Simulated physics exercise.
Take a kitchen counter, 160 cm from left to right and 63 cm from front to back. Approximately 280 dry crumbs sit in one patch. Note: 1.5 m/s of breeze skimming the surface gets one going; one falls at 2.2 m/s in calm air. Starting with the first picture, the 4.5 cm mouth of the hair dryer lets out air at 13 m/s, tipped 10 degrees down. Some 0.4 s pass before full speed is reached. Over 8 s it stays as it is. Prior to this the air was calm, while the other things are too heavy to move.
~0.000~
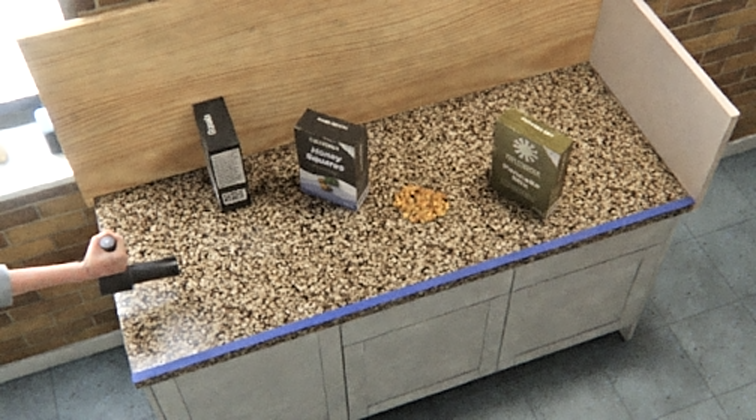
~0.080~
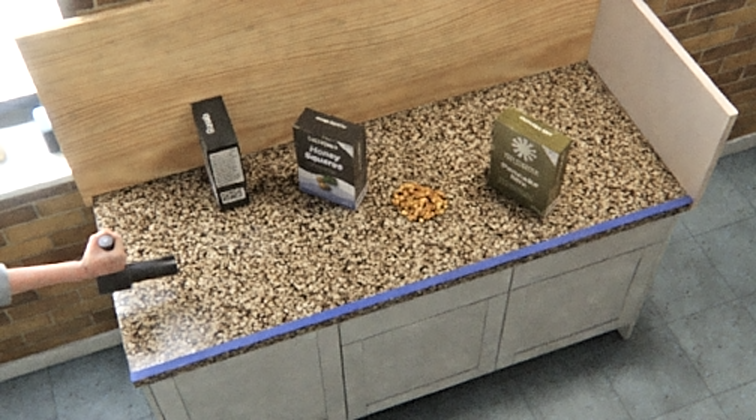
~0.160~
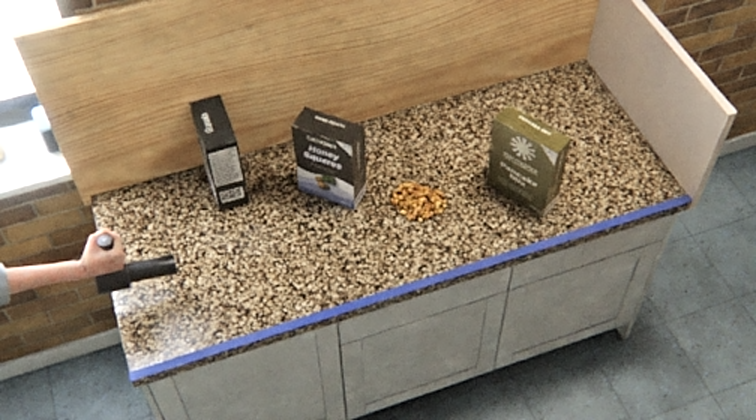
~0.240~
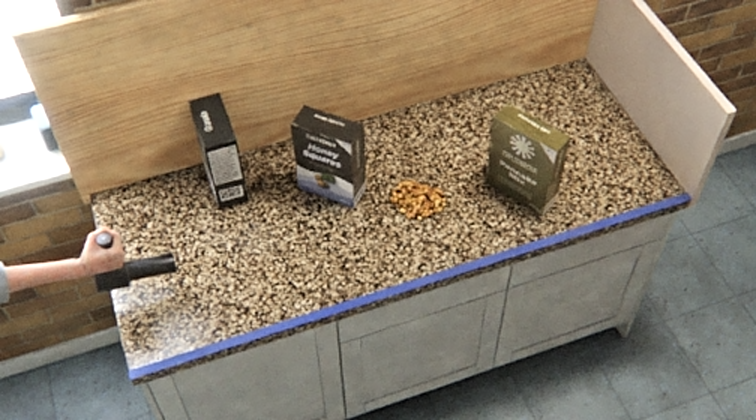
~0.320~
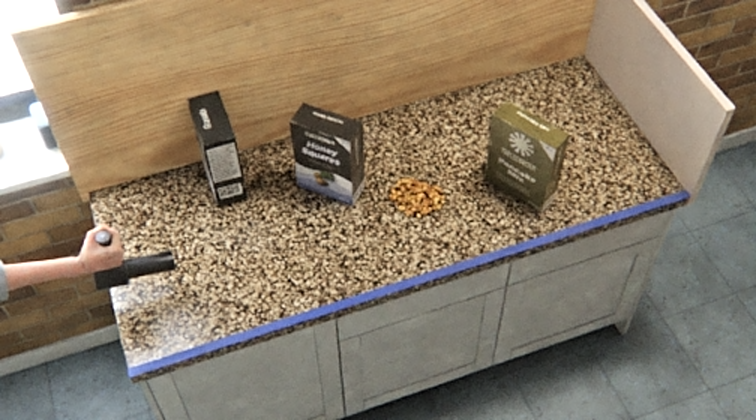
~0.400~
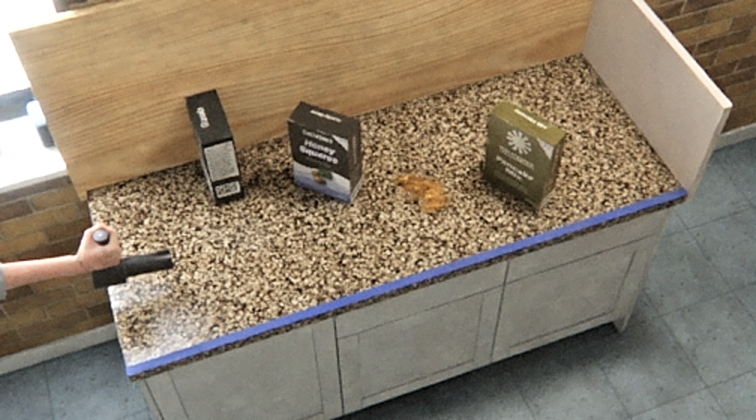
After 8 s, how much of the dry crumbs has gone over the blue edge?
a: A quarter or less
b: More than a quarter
More than a quarter (b).
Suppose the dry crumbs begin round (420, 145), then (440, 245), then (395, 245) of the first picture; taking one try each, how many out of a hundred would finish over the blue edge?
Try by try: About 0 per cent, 90 per cent and 100 per cent.
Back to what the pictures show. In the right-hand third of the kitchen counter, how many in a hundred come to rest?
Something close to 60 % ends up there.
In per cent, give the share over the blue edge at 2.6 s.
Share: Around 30 percent.
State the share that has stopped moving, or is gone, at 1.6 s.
About 50 %.
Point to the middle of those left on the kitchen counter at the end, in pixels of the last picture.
(575, 58).
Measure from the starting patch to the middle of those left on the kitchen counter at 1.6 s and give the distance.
Around 80 cm from the start.
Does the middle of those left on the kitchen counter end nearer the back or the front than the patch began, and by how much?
Drift: Rearward direction, about 35 cm.
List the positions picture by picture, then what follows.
The middle of the dry crumbs is near (419, 204), none has stirred yet and the mouth of the hair dryer is at (177, 266), in the first frame.
The middle of the dry crumbs is near (418, 203), none has stirred yet and the blue edge is centred on (432, 286), in the second frame.
The middle of the dry crumbs is near (417, 202), none has stirred yet, the top of a carton is at (328, 126) and the top of a carton is at (532, 128), in the third frame.
The middle of the dry crumbs is near (416, 200) and none has stirred yet, in the fourth frame.
The middle of the dry crumbs is near (415, 198) and none has stirred yet, in the fifth frame.
The middle of the dry crumbs is near (425, 191), the farthest in sight from the hair dryer is at (446, 198) and about 60 % have left their places, in the sixth frame.
After 1.6 s, 54 % are on the move or not yet settled, 27 % are over the blue edge; the middle of those still in play is near (579, 59).
After 2.6 s, 44 % are on the move or not yet settled, 32 % are over the blue edge; the middle of those still in play is near (580, 56).
After 4.4 s, 38 % are on the move or not yet settled, 34 % are over the blue edge; the middle of those still in play is near (577, 56).
After 8.0 s, at the end, 38 % are over the blue edge; the middle of those still in play is near (575, 58).
